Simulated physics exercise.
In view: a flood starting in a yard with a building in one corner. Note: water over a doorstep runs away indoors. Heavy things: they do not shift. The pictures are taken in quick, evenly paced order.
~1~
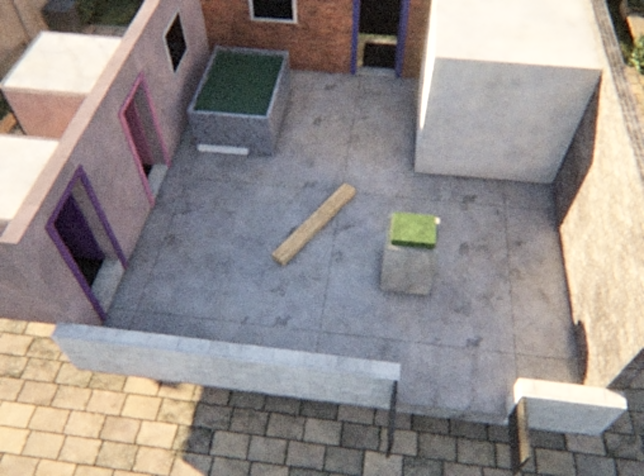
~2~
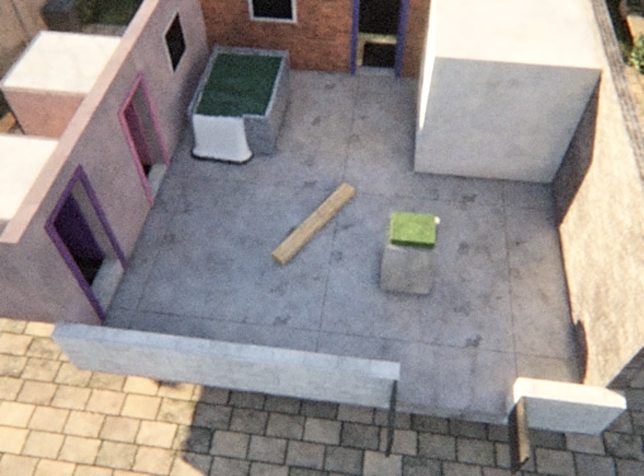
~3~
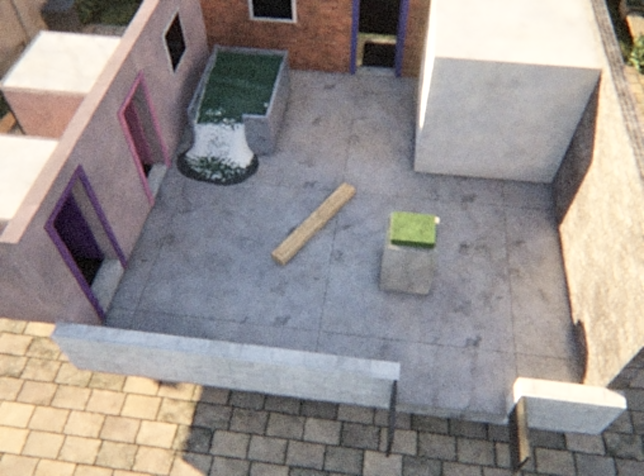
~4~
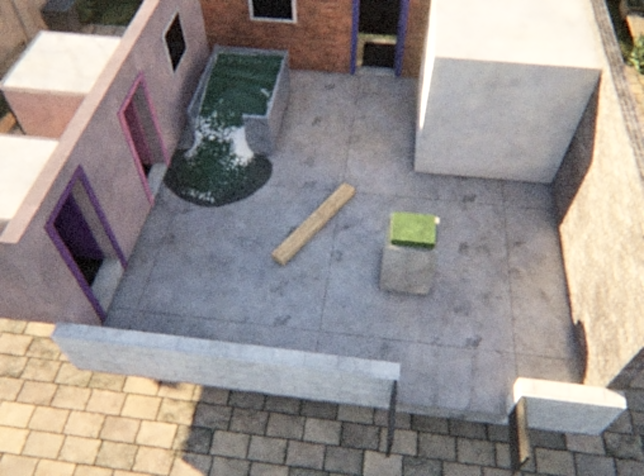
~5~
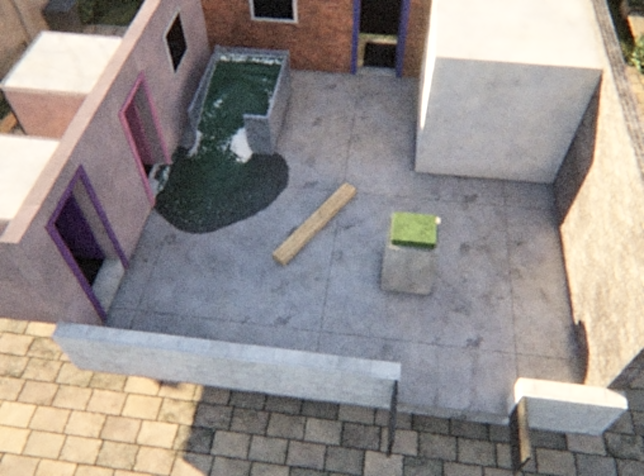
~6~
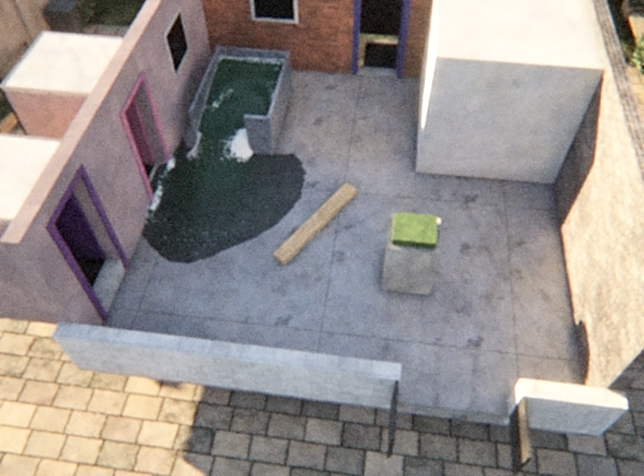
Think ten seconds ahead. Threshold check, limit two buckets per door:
As I see it, the purple door will keep it to two buckets. The blue door will keep it to two buckets. The pink door will be overrun.
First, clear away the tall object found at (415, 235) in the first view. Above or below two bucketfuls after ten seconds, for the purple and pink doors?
Purple door: Below; pink door: Above.
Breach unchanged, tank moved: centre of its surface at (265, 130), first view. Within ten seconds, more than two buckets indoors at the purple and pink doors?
Door by door: The purple one stays within the limit, the pink one stays within the limit.
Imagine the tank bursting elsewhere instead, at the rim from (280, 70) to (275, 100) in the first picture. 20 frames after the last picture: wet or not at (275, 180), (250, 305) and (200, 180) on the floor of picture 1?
Taking each in turn, they come out kept dry, kept dry, kept dry.
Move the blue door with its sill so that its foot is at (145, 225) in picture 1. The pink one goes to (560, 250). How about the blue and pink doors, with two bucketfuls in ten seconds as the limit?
Result: Blue door yes, pink door no.
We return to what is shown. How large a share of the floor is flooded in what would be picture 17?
Roughly 30 percent, I reckon.
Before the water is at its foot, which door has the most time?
The one in blue.
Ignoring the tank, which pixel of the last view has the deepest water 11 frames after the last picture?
I'd point to about (102, 328).
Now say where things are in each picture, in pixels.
The first picture shows still water in the open tank at (241, 84).
In the second picture, water pours out at (221, 136) and has run to (194, 150).
In the third picture, water pours out at (222, 138) and has run to (231, 182).
In the fourth picture, the front is at (221, 203), out from the gap at (222, 140).
In the fifth picture, the front is at (184, 227), out from the gap at (223, 140).
In the sixth picture, water pours out at (224, 140) and has run to (174, 257).
A moment on, water covers 25 % of the floor; the purple door wet at the sill, nothing in, the blue door not reached, the pink door over two buckets in.
Next, water covers 30 % of the floor; the purple door wet at the sill, nothing in, the blue door not reached, the pink door far over two buckets in.
Then, water covers 45 % of the floor; the purple door wet at the sill, nothing in, the blue door not reached, the pink door far over two buckets in.
Later, water covers 65 % of the floor; the purple door wet at the sill, nothing in, the blue door not reached, the pink door far over two buckets in.
In the end, water covers 95 % of the floor; the purple door wet at the sill, nothing in, the blue door wet at the sill, nothing in, the pink door far over two buckets in.
